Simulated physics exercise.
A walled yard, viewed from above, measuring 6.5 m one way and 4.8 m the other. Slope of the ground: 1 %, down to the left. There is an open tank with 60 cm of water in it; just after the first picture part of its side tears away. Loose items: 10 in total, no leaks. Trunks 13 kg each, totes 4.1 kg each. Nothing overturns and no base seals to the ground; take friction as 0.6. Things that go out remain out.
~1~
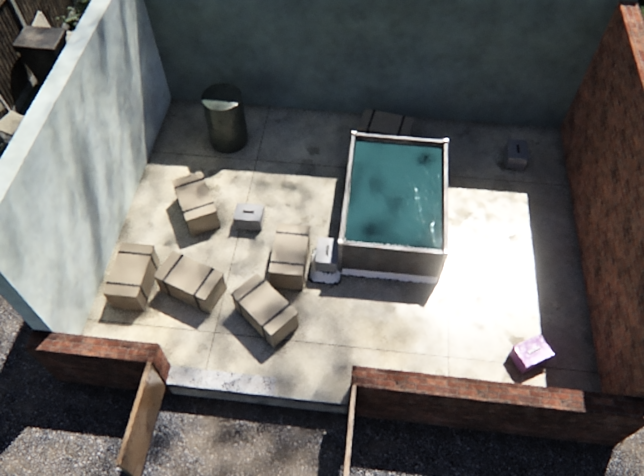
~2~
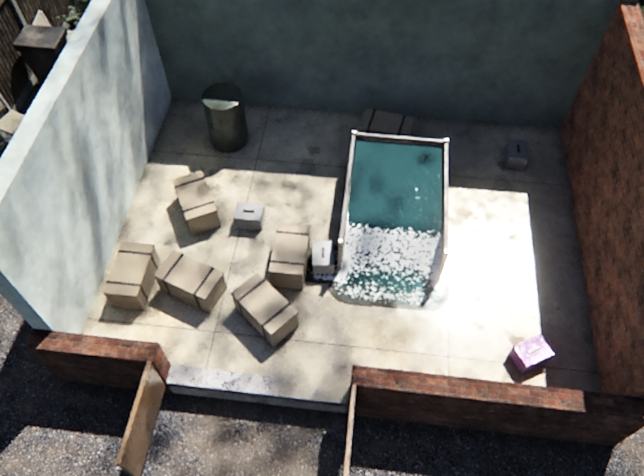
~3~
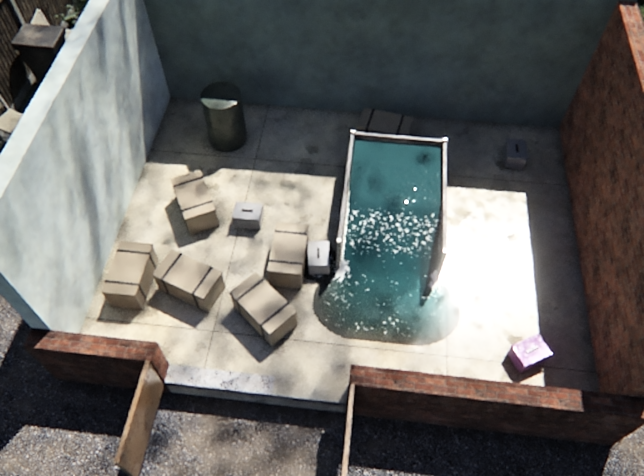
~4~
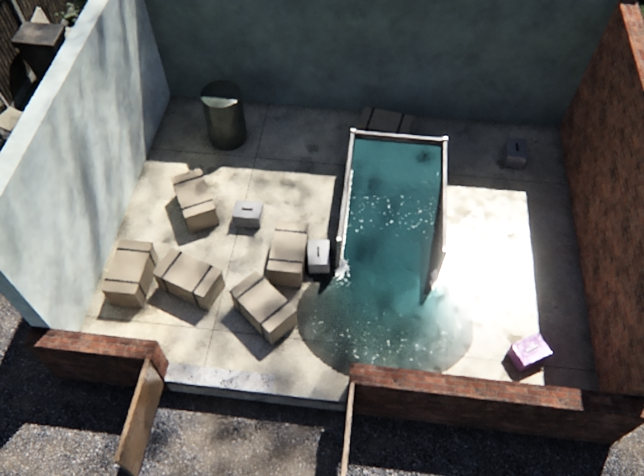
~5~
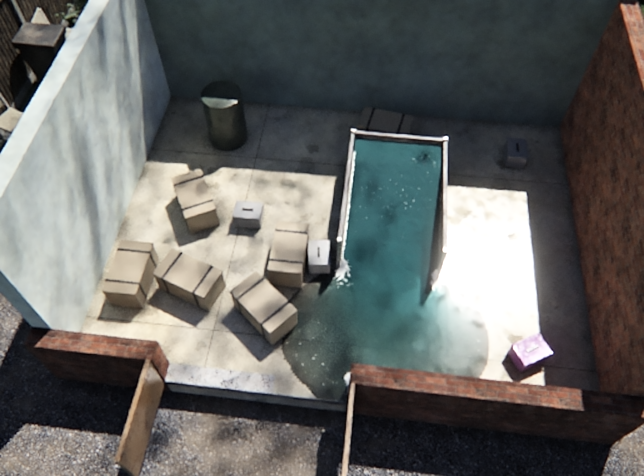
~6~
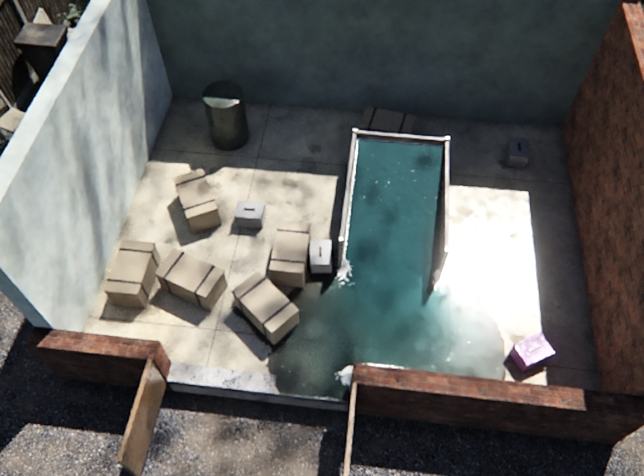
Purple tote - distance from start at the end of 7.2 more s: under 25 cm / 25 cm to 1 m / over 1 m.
Over 1 m.
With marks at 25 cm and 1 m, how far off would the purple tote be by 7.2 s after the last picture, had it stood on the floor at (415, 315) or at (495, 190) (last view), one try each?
At the first spot it winds up far off; at the second it winds up far off.
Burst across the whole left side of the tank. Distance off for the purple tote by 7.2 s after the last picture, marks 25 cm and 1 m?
So, for the purple tote: It holds steady.
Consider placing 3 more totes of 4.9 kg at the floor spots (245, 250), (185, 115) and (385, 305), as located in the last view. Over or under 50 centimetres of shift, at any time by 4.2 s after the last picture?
Within it, within it, beyond it.
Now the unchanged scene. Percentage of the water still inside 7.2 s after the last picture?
Roughly 58 percent.
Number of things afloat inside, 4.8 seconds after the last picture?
Then: 2.
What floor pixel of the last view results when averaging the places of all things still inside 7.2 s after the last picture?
(257, 219).
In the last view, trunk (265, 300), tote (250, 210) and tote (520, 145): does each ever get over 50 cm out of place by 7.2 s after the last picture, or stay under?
The first topped the threshold, the second never reached the threshold, and the third topped the threshold.
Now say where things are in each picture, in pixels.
In the first picture, the purple tote at (534, 350), on the bottom; water covers 2.5 m2; 0 of 10 have shifted.
In the second picture, the purple tote at (534, 350), on the bottom; 3.2 m2 under water; 1 of 10 have shifted.
In the third picture, the purple tote at (532, 350) rests on the ground; water covers 4.1 m2; 1 of 10 have shifted.
In the fourth picture, the purple tote at (532, 349), on the bottom; water covers 5.3 m2; 1 of 10 have shifted.
In the fifth picture, the purple tote at (532, 349), on the bottom; 6.2 m2 under water; 1 of 10 have shifted.
In the sixth picture, the purple tote at (534, 349), on the bottom; 6.8 m2 under water; 1 of 10 have shifted.
Then, 0.9 s after the last picture the purple tote is near (544, 343), 0.1 m from its start, aground; 0 of 10 are out; 0 afloat.
Then, 2.8 s after the last picture the purple tote is near (502, 179), 2.7 m from its start, aground; 0 of 10 are out; 0 afloat.
Then, 4.8 s after the last picture the purple tote is near (400, 111), 4.3 m from its start, afloat; 0 of 10 are out; 2 afloat.
Then, 7.2 s after the last picture the purple tote is near (265, 111), 5.4 m from its start, aground; 0 of 10 are out; 0 afloat.
